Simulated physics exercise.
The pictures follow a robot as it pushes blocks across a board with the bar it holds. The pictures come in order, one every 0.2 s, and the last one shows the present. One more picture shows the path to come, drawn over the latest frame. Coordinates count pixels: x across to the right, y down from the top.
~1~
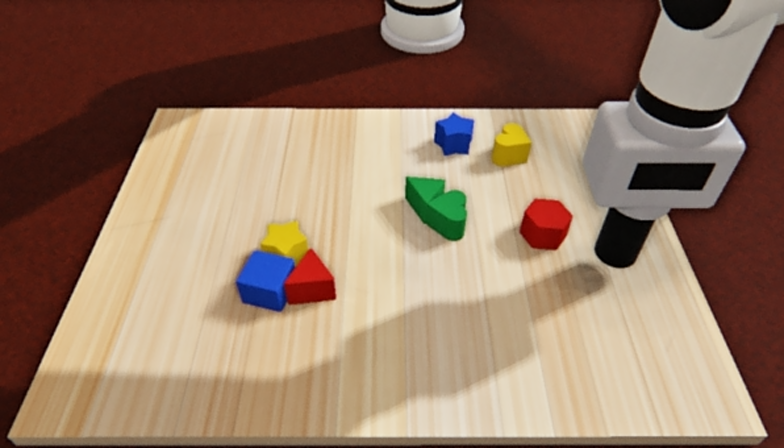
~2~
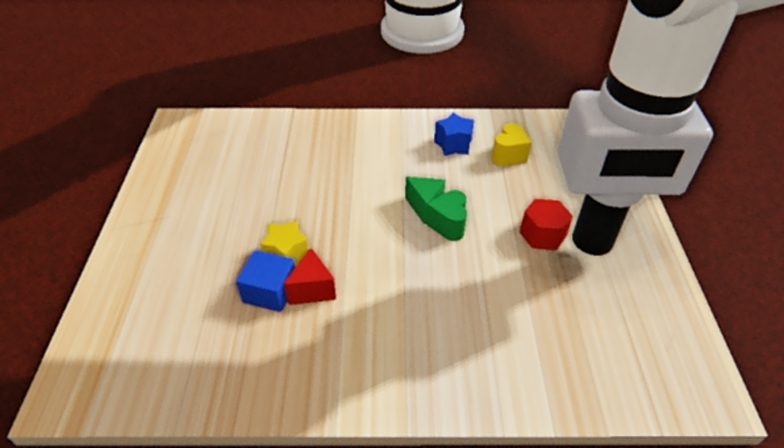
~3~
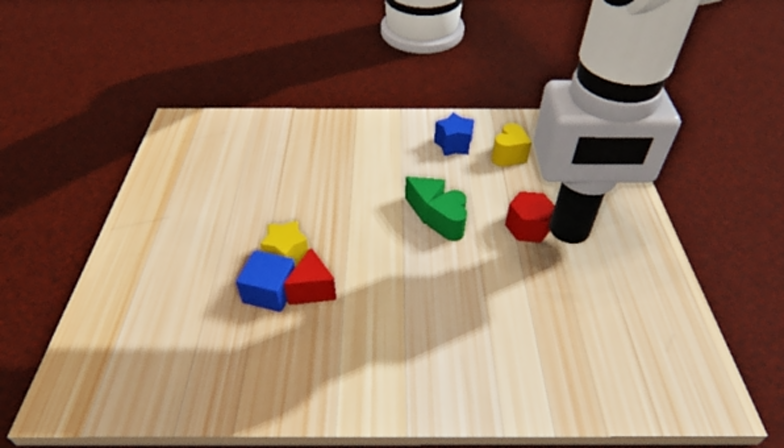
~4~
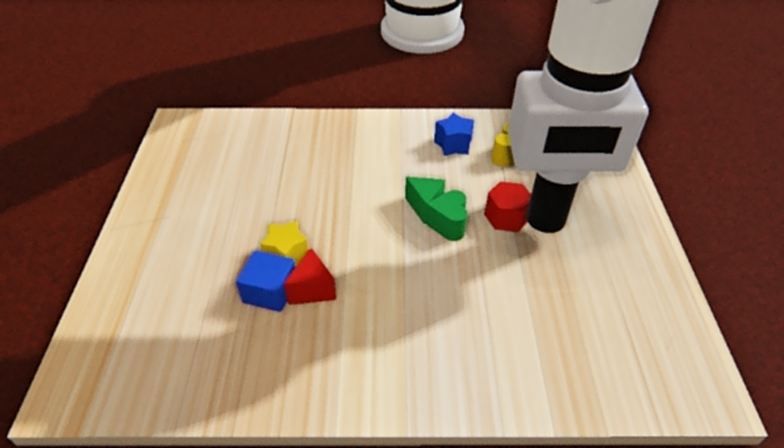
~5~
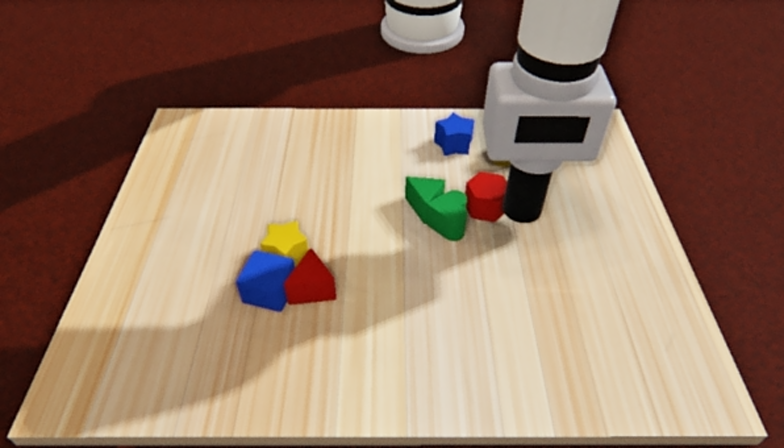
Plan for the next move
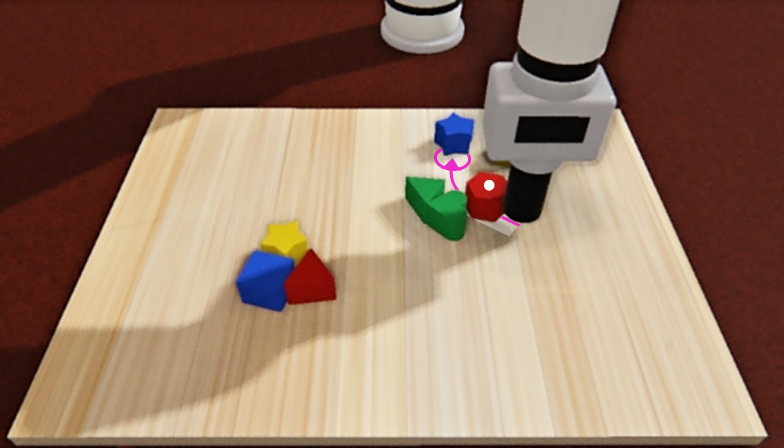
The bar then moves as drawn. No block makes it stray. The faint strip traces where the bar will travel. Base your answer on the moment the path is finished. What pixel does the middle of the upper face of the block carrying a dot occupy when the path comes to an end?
Its top middle: (416, 143).
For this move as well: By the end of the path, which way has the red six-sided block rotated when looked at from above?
Looking down, my answer is that the red six-sided block rotates anticlockwise.
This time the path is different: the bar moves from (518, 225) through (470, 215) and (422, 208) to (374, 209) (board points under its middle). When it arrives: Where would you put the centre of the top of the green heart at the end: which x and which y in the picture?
It will likely be found at (406, 210).
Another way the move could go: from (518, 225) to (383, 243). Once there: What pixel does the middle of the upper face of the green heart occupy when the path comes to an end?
Its top centre lands on (363, 202).
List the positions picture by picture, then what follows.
Bar tip at (615, 253); block tops, green triangular piece at (426, 185); green heart at (451, 204); blue star at (456, 124); red six-sided block at (549, 213), in the first frame.
Bar at (592, 241); blocks unchanged, in the second frame.
Bar at (569, 230); red six-sided block at (533, 205), in the third frame.
Bar at (546, 219); red six-sided block at (511, 195), in the fourth frame.
Bar at (522, 210); green triangular piece at (426, 185); green heart at (451, 204); blue star at (456, 124); red six-sided block at (489, 185), in the fifth frame.
Path on the board, from (518, 225) through (481, 207) and (454, 184) to (452, 158); the dot is on the red six-sided block.
The first path, step by step. One third of the way, bar at (483, 192); green triangular piece at (420, 184), turned 25° anticlockwise; red six-sided block at (453, 167).
Two thirds of the way, bar at (455, 169); green triangular piece at (415, 181), turned 60° anticlockwise; red six-sided block at (423, 149), turned 15° anticlockwise.
At the end, bar at (454, 143); green triangular piece at (415, 181), turned 60° anticlockwise; green heart in place; blue star at (456, 117); red six-sided block at (416, 143), turned 40° anticlockwise.
